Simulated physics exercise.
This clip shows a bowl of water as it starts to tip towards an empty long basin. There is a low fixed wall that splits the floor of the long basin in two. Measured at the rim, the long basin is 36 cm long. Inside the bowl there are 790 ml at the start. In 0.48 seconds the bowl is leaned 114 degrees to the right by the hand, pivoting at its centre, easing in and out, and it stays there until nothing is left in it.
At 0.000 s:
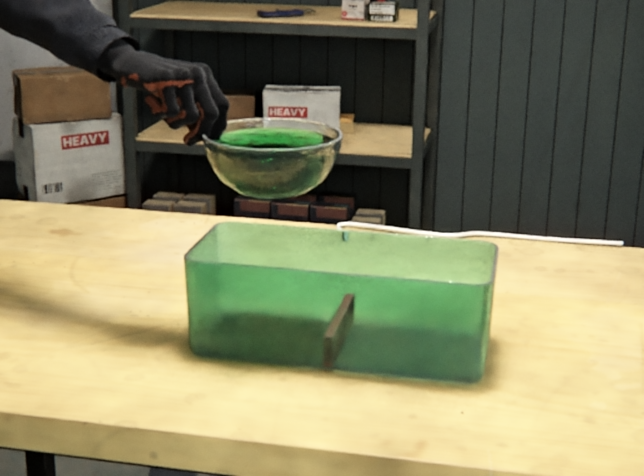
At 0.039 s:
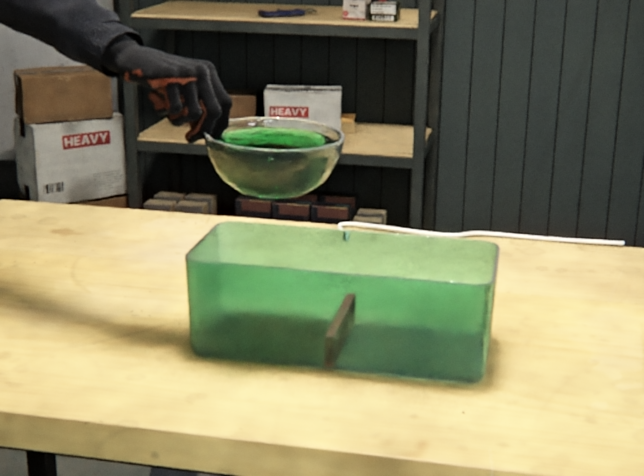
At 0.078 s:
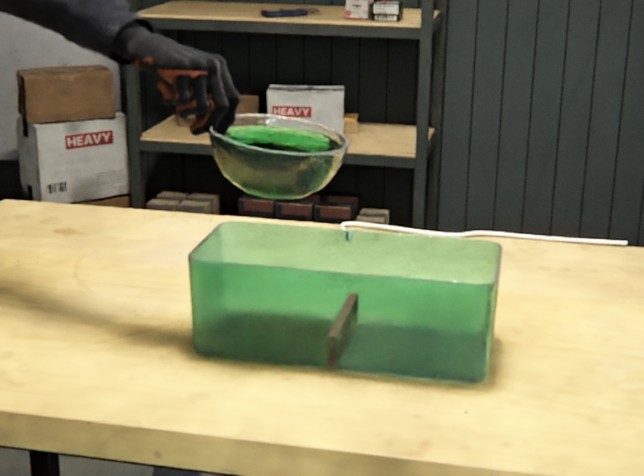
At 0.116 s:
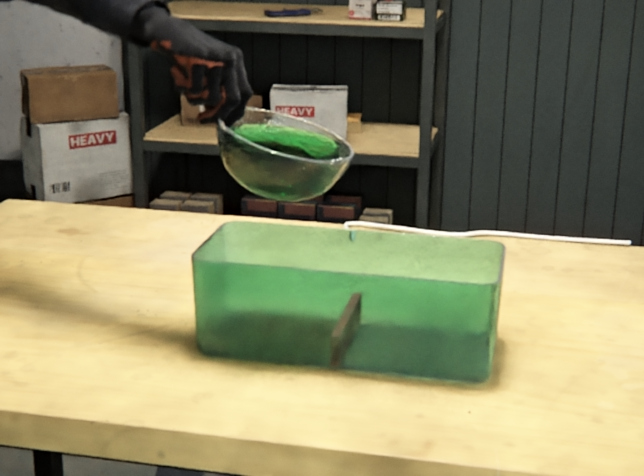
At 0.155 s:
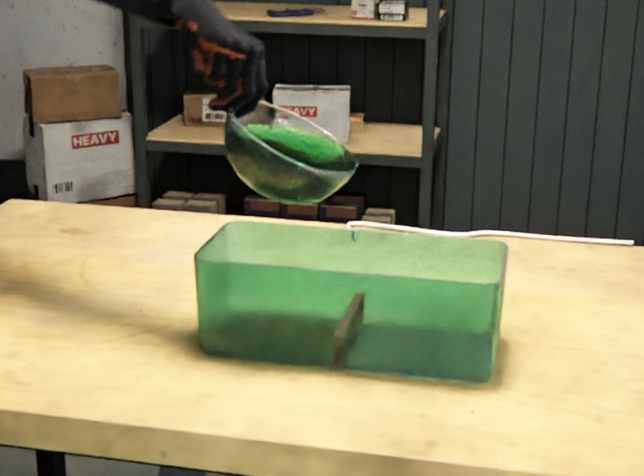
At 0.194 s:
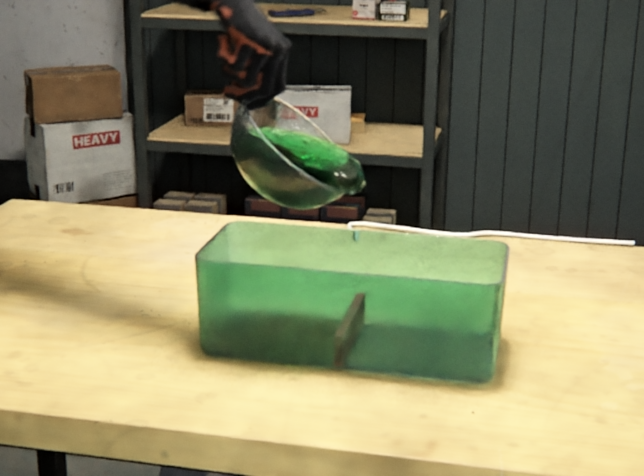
In a workshop, a gloved hand holds a clear bowl of green liquid above a long green-tinted basin on a wooden table, then steadily leans the bowl to the right until the liquid reaches its lowered rim.
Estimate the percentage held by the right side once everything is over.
I would say 62 per cent.
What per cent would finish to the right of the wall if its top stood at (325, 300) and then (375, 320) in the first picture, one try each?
Roughly 80 per cent, then 40 per cent.
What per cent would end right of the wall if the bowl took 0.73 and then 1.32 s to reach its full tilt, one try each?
Around 75 per cent first, around 85 per cent next.
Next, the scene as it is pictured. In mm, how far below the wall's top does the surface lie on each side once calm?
Left about 28 mm, while the right is about 18 mm.
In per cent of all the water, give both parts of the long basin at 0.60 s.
Lab note: Left near 24 %, right near 62.
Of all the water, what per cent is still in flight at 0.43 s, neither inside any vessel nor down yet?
At that moment, about 8 percent.
By 0.43 s the tilt is 111° and 2 per cent is still to pour, 20 is left of the wall and 70 right of it.
By 0.60 s the tilt is 114° and 0 per cent is still to pour, 25 is left of the wall and 61 right of it.
By 0.78 s the tilt is 114° and 0 per cent is still to pour, 31 is left of the wall and 63 right of it.
By 0.98 s the tilt is 114° and 0 per cent is still to pour, 35 is left of the wall and 63 right of it.
At rest 35 per cent lies left of the wall, 62 right of it and 2 outside.
